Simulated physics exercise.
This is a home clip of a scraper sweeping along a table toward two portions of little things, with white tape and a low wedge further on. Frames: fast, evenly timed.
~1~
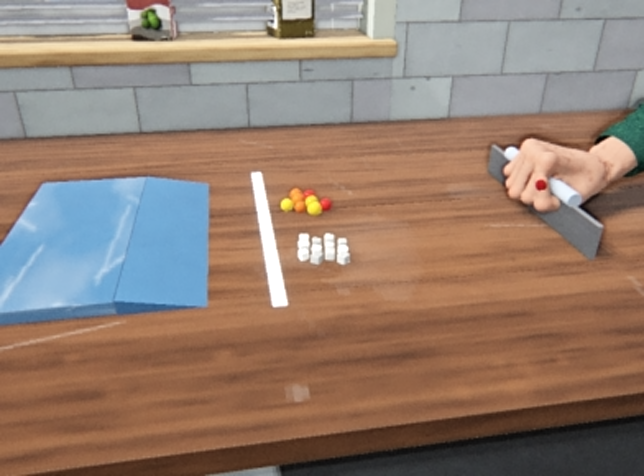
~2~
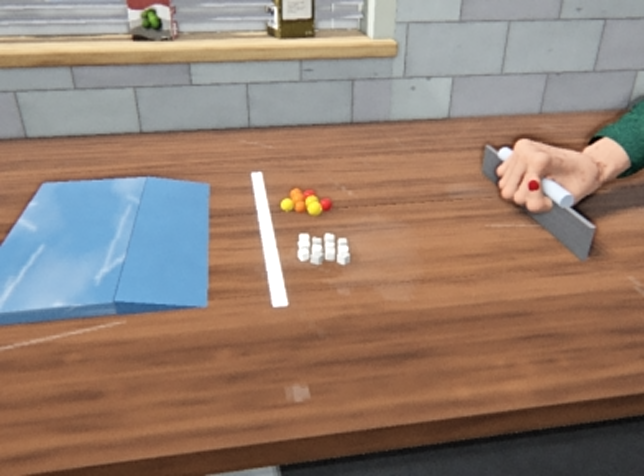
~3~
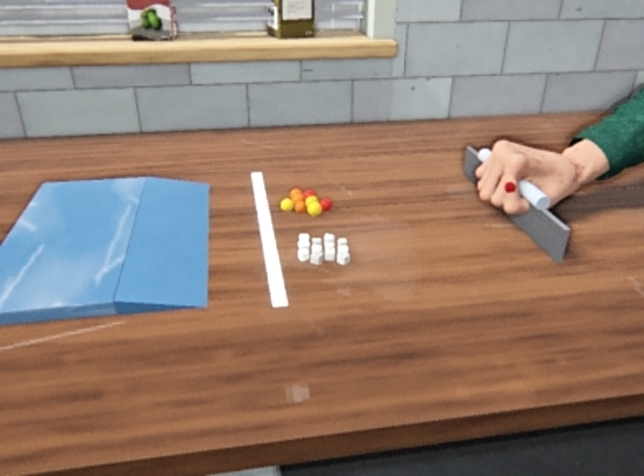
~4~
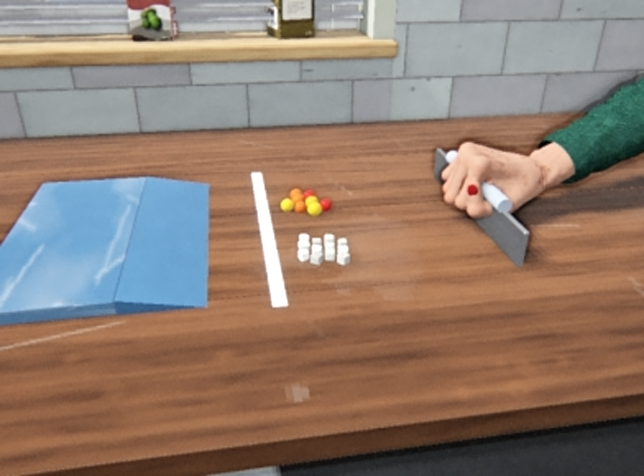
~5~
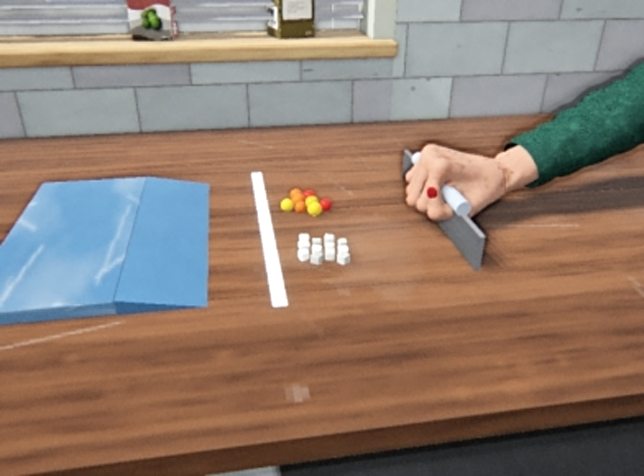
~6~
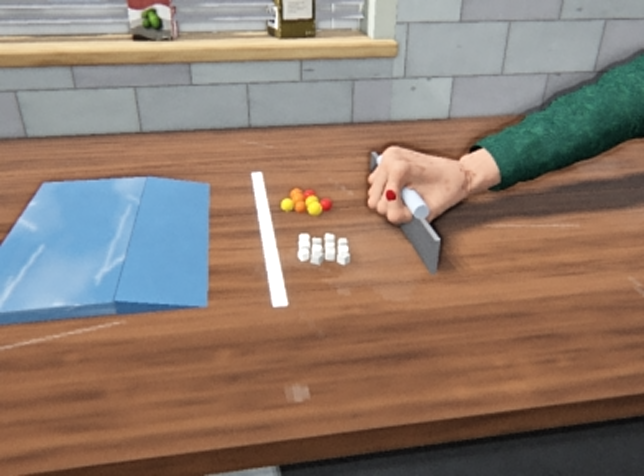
A hand in a dark green sleeve grips a grey scraper by its pale handle at the right of a brown wooden table, seen from slightly above against a grey tiled wall and windowsill. Left of it sit red, orange and yellow gumballs behind white sugar cubes, then white tape and a low blue wedge. The hand slides the scraper steadily leftward, nearer the sweets, while the camera stays still.
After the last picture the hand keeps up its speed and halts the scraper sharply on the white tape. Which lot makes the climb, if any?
Most likely the near lot cannot climb over at all. Most likely the far lot manages to climb over at least partly.
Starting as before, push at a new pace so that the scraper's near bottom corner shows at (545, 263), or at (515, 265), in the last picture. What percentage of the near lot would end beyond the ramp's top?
Roughly 0 percent in the first try and roughly 0 percent in the second.
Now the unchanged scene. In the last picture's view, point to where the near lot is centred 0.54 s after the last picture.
The centre sits around (192, 260).
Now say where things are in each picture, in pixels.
In the first frame, scraper (586, 234), at rest; white tape (257, 178); top of the ramp (117, 289); near lot (317, 251), a few sugar cubes; far lot (312, 203), a few gumballs.
In the second frame, scraper (579, 235); far lot (312, 203).
In the third frame, scraper (554, 237); near lot (317, 251).
In the fourth frame, scraper (515, 240); far lot (312, 203).
In the fifth frame, scraper (473, 244); near lot (317, 251).
In the sixth frame, scraper (430, 247); white tape (258, 178); top of the ramp (117, 289); near lot (317, 251); far lot (312, 203).
Then, 0.12 s later than the last frame, scraper still moving, near (319, 194); near lot every one short of the ramp; far lot every one short of the ramp.
Then, 0.26 s later than the last frame, scraper stopped at the white tape; near lot every one short of the ramp; far lot every one short of the ramp.
Then, 0.54 s later than the last frame, scraper stopped at the white tape; near lot the larger part on the ramp, roughly a quarter short of the ramp; far lot every one past the top.
When it is over, scraper stopped at the white tape; near lot not one past the top, roughly half on the ramp, roughly half short of the ramp; far lot every one past the top.
